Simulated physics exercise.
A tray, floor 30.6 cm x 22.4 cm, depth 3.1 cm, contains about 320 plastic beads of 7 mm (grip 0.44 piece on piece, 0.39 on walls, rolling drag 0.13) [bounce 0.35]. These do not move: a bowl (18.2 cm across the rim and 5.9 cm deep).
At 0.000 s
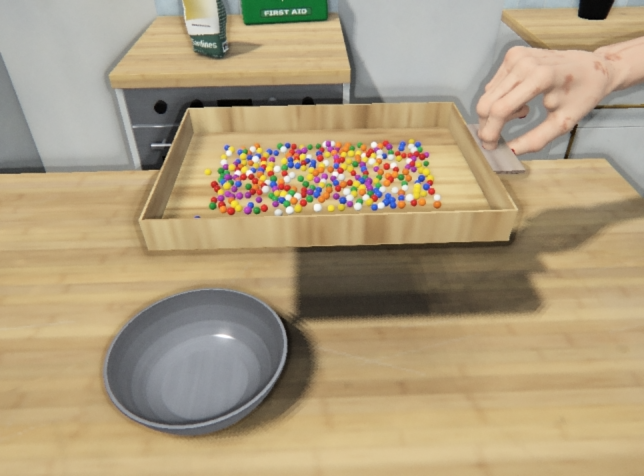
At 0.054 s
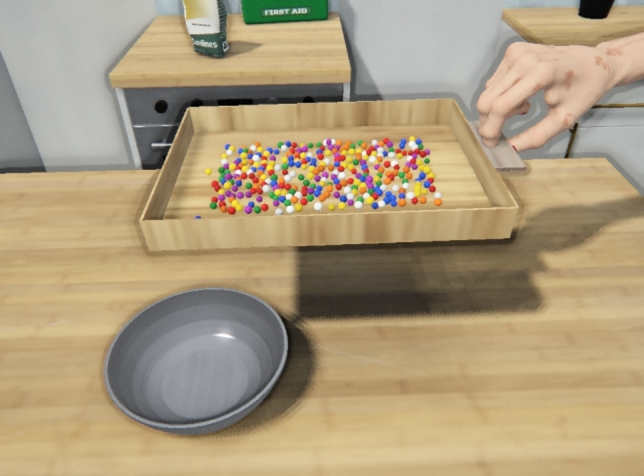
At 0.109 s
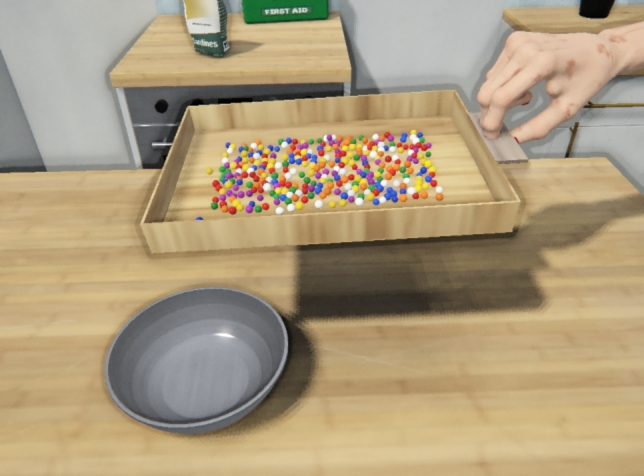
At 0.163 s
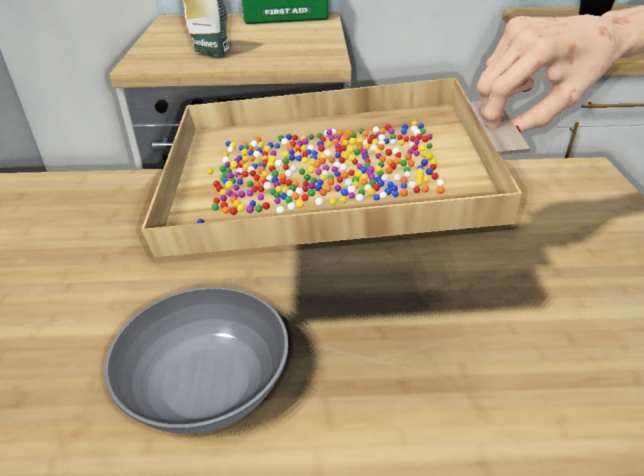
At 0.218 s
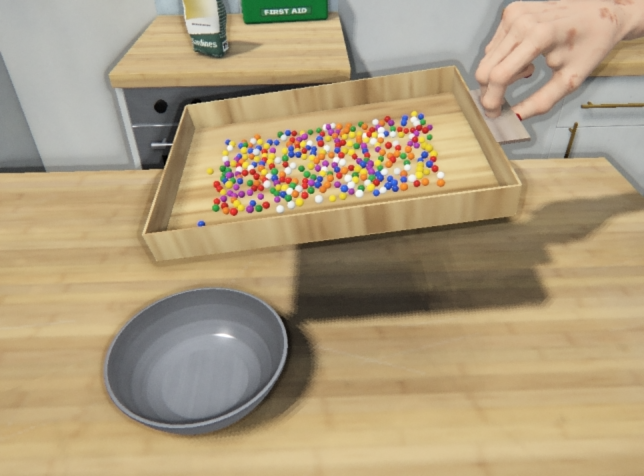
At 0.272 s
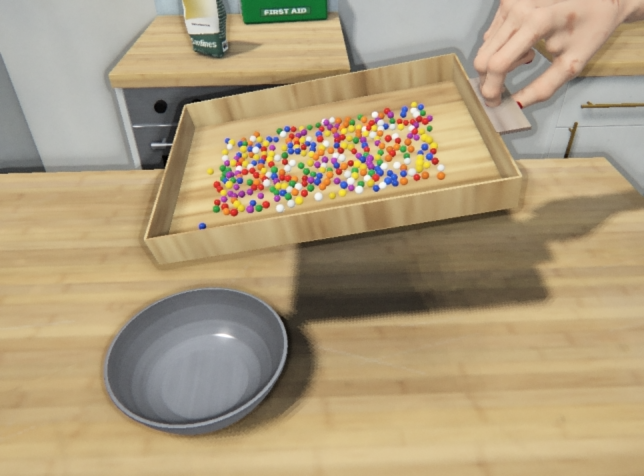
We see a wooden tray of small multicoloured beads above a wooden counter, with a grey bowl in front. A hand at the tray's right end raises that side, gradually tilting the tray toward the front left.
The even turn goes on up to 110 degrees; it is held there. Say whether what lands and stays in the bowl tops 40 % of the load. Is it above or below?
It comes out above.
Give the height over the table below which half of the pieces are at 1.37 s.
Median height: Approx. 20 cm.
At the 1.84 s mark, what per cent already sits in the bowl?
Tally so far: Close to 5 per cent.
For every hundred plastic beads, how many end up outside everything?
Roughly 0 per cent.
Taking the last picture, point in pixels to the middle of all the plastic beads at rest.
Look near (210, 376) in the final view.
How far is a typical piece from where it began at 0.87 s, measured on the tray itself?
It has moved about 11 cm from its starting spot.
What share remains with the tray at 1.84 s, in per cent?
90 % or so.
After 0.87 s, tilt 44 degrees; tray 100 %; middle of all pieces on or above the table near (235, 215).
After 1.37 s, tilt 72 degrees; tray 100 %; middle of all pieces on or above the table near (245, 218).
After 1.84 s, tilt 98 degrees; bowl 5 %, tray 90 %; middle of all pieces on or above the table near (250, 227).
After 2.28 s, tilt 110 degrees; bowl 95 %, tray 5 %; middle of all pieces on or above the table near (212, 369).
At rest (3.2 s), bowl 100 %.
